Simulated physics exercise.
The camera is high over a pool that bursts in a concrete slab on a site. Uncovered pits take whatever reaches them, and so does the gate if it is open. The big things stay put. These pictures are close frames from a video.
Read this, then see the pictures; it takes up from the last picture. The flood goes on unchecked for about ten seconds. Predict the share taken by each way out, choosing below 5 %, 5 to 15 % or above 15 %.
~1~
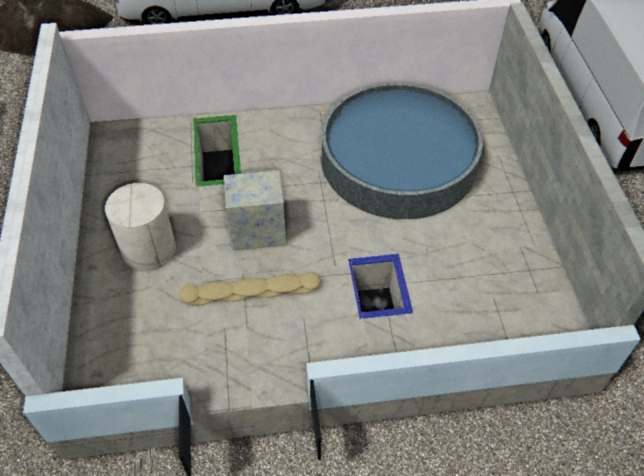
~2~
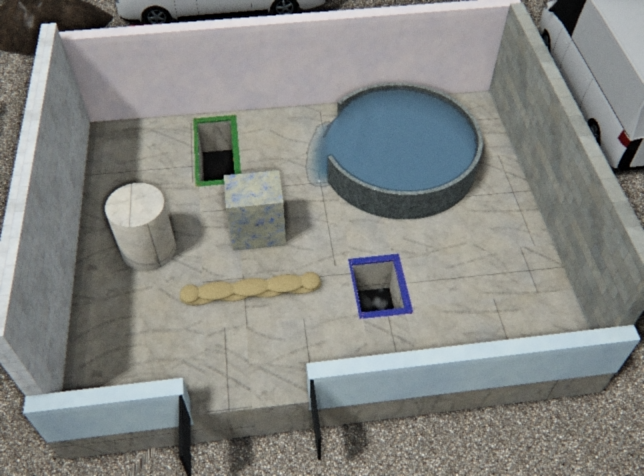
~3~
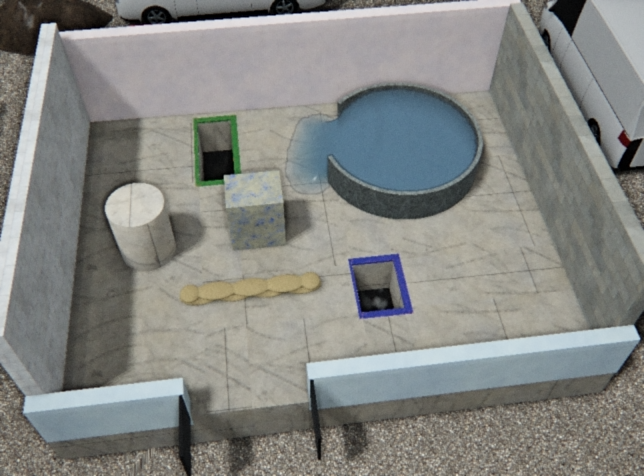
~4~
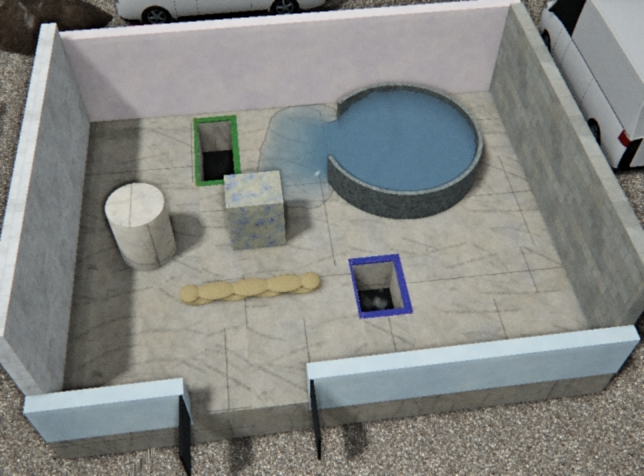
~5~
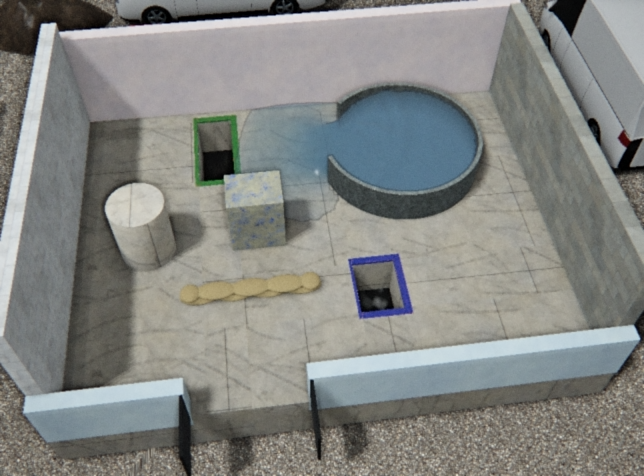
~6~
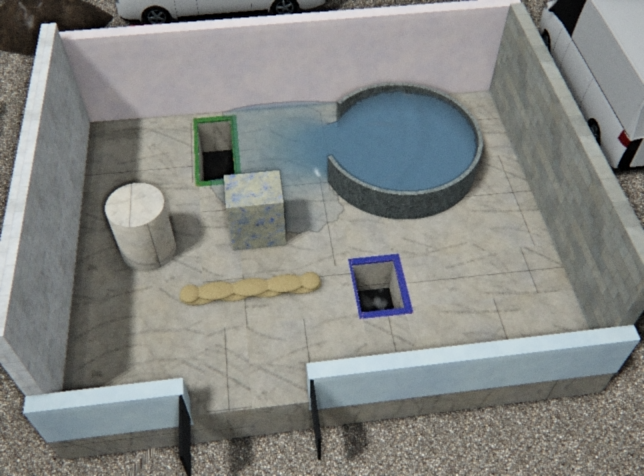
Outcome: Gate: Smaller than five per cent; green pit: Greater than fifteen per cent; blue pit: Smaller than five per cent.
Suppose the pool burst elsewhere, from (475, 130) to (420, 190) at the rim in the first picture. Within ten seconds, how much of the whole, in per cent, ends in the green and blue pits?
Near enough: Green 4 percent, blue 20 percent.
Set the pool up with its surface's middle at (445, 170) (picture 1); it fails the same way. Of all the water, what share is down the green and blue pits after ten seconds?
Estimated shares - green: Some 50 in a hundred; blue: Some 4 in a hundred.
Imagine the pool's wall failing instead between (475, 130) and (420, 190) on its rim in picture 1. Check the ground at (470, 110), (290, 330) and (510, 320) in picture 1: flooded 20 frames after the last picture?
In the order asked: Sodden, sodden, sodden.
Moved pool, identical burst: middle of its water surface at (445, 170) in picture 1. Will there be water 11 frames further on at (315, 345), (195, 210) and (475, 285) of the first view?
Spot 1 unwetted, spot 2 wetted, spot 3 unwetted.
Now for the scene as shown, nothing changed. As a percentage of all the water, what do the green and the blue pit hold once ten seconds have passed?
About 60 %, then about 0 %.
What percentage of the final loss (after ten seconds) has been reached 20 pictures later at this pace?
It comes to around 50 per cent.
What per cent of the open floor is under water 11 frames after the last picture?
That works out to some 25 in a hundred.
A moment on, water covers 20 % of the floor; the gate 0 %, the green pit 6 %, the blue pit 0 %.
Next, water covers 25 % of the floor; the gate 0 %, the green pit 16 %, the blue pit 0 %.
Then, water covers 30 % of the floor; the gate 0 %, the green pit 30 %, the blue pit 0 %.
Later, water covers 50 % of the floor; the gate 0 %, the green pit 46 %, the blue pit 0 %.
In the end, water covers 60 % of the floor; the gate 0 %, the green pit 59 %, the blue pit 0 %.
